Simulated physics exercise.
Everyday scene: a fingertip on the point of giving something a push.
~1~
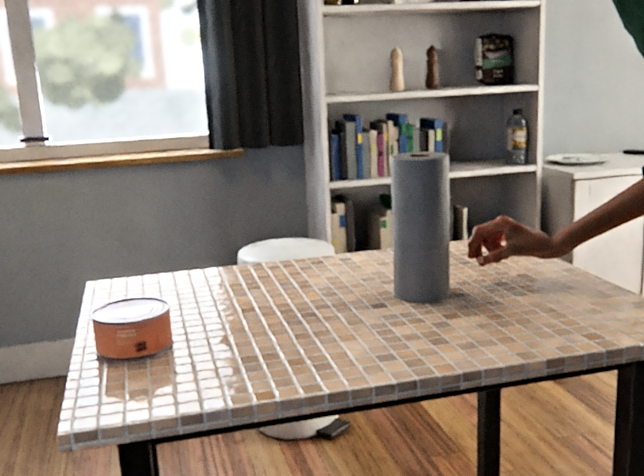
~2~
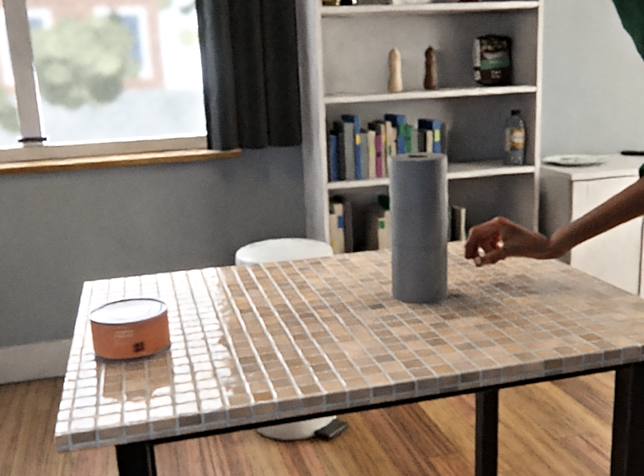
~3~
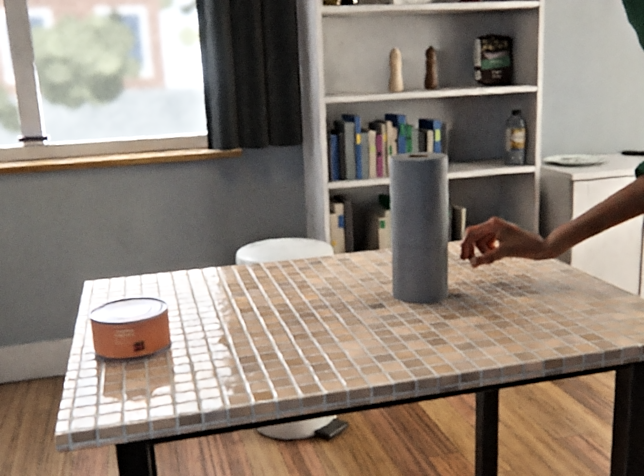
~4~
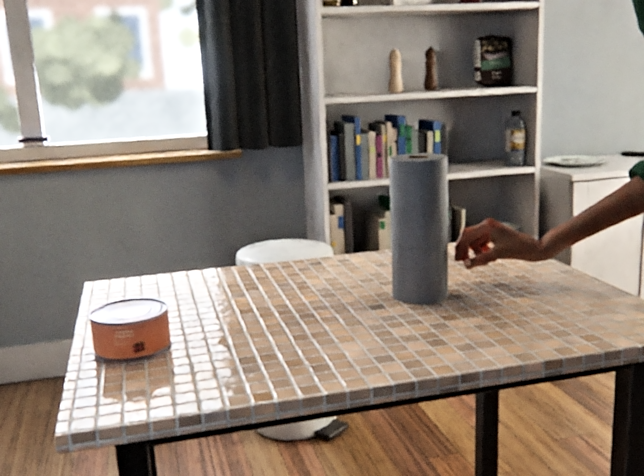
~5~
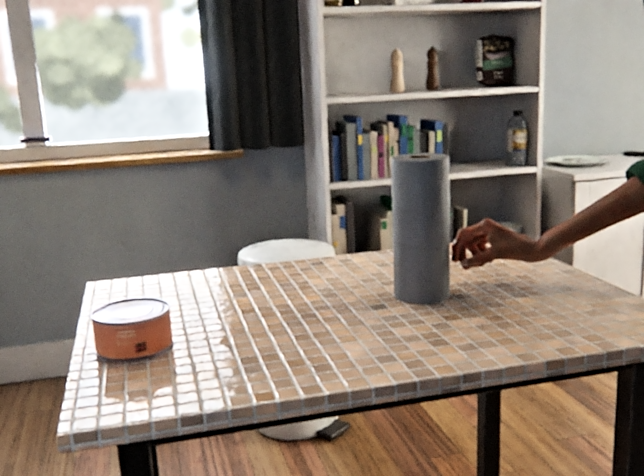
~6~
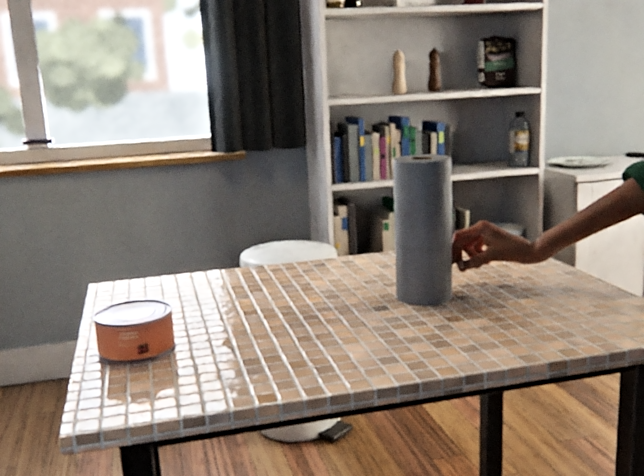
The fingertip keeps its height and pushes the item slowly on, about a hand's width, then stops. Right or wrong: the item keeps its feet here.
Right, it stays up.
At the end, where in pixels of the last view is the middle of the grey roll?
Around (355, 236).
Then, 0.40 s on from there, grey roll shifted a little near (406, 231).
Then, 0.80 s on from there, grey roll shifted about its own width near (385, 233).
Then, 1.20 s on from there, grey roll shifted about its own width near (365, 235).
In the end, moved from the start, grey roll. At the end, from the last picture's camera, grey roll near (356, 236).
